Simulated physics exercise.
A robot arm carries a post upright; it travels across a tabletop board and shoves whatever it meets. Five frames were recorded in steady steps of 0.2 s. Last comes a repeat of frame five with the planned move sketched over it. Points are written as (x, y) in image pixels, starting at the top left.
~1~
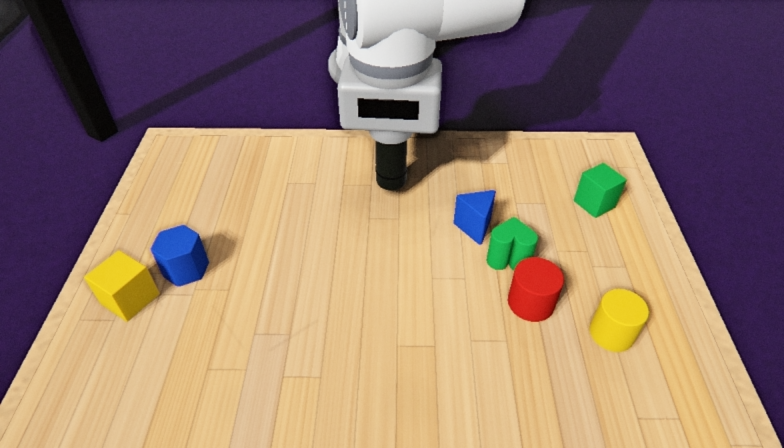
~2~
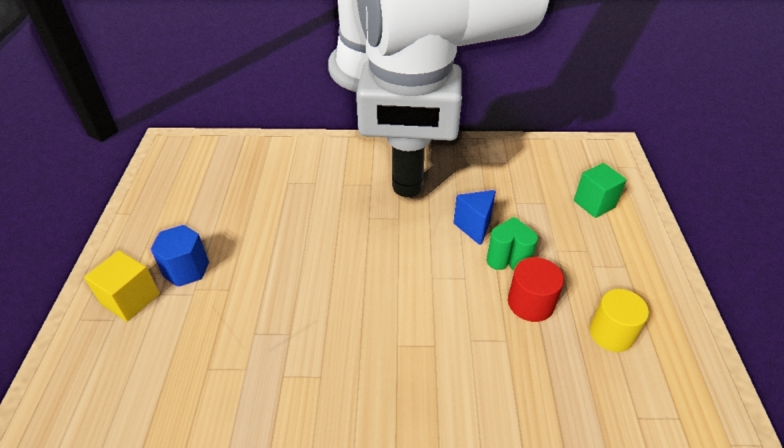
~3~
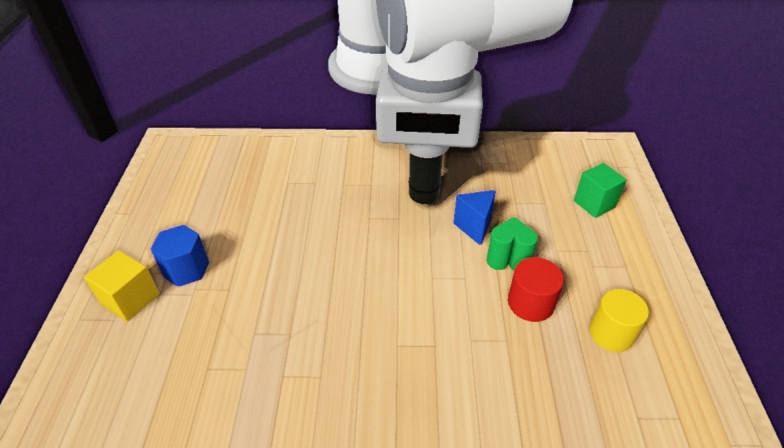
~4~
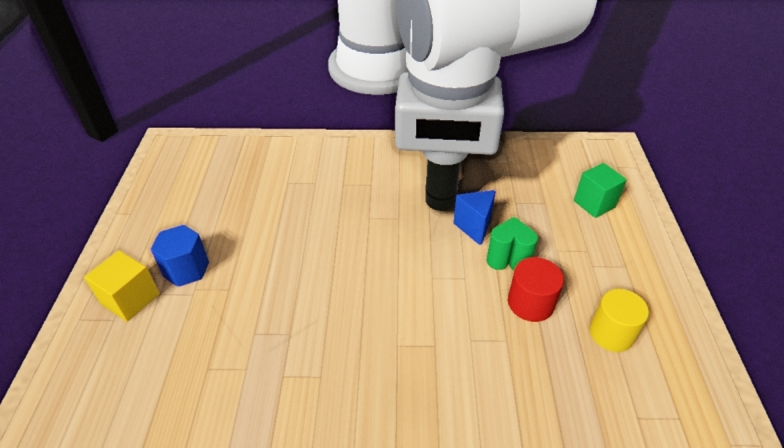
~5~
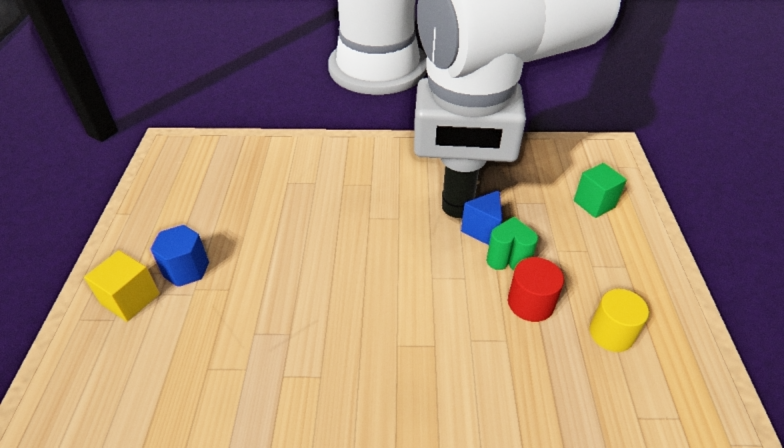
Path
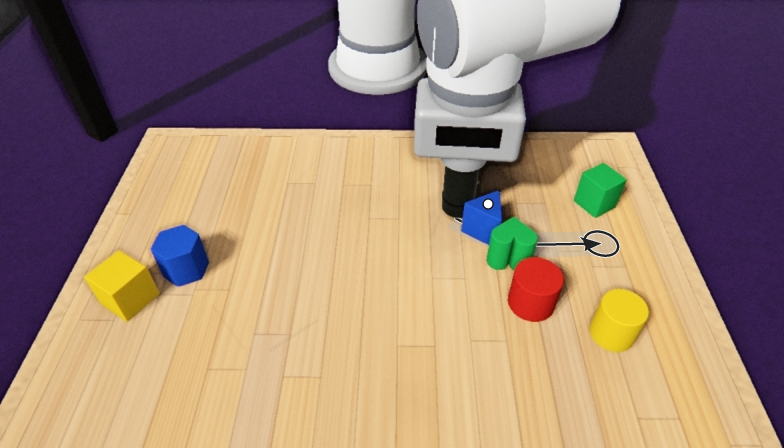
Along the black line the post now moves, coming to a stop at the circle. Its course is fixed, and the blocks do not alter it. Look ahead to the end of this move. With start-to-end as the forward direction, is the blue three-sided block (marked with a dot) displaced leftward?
I believe not.
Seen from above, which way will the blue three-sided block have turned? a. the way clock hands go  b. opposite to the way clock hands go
Answer: A.
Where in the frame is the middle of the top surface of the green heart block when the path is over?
The green heart block ends near (538, 243).
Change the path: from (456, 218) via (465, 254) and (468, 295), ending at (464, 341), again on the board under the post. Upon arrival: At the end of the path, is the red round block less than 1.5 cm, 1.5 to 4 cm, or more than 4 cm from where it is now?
The red round block moves under 1.5 cm.
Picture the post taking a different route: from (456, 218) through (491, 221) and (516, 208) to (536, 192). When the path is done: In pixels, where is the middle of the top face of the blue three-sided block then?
At roughly (523, 209).
Path on the board, from (456, 218) through (500, 239) and (551, 244) to (601, 243); the dot is on the blue three-sided block.
On the path given first. One third of the way, post (503, 229); blue three-sided block (538, 219), turned 30° anticlockwise; green heart block (531, 240), turned 40° clockwise.
Two thirds of the way, post (555, 234); blue three-sided block (589, 231), turned 15° anticlockwise; green heart block (538, 243), turned 55° clockwise; red round block (541, 280).
At the end, post (605, 233); blue three-sided block (620, 238), turned 25° clockwise; green heart block (538, 243), turned 55° clockwise; red round block (541, 280); green square in place.
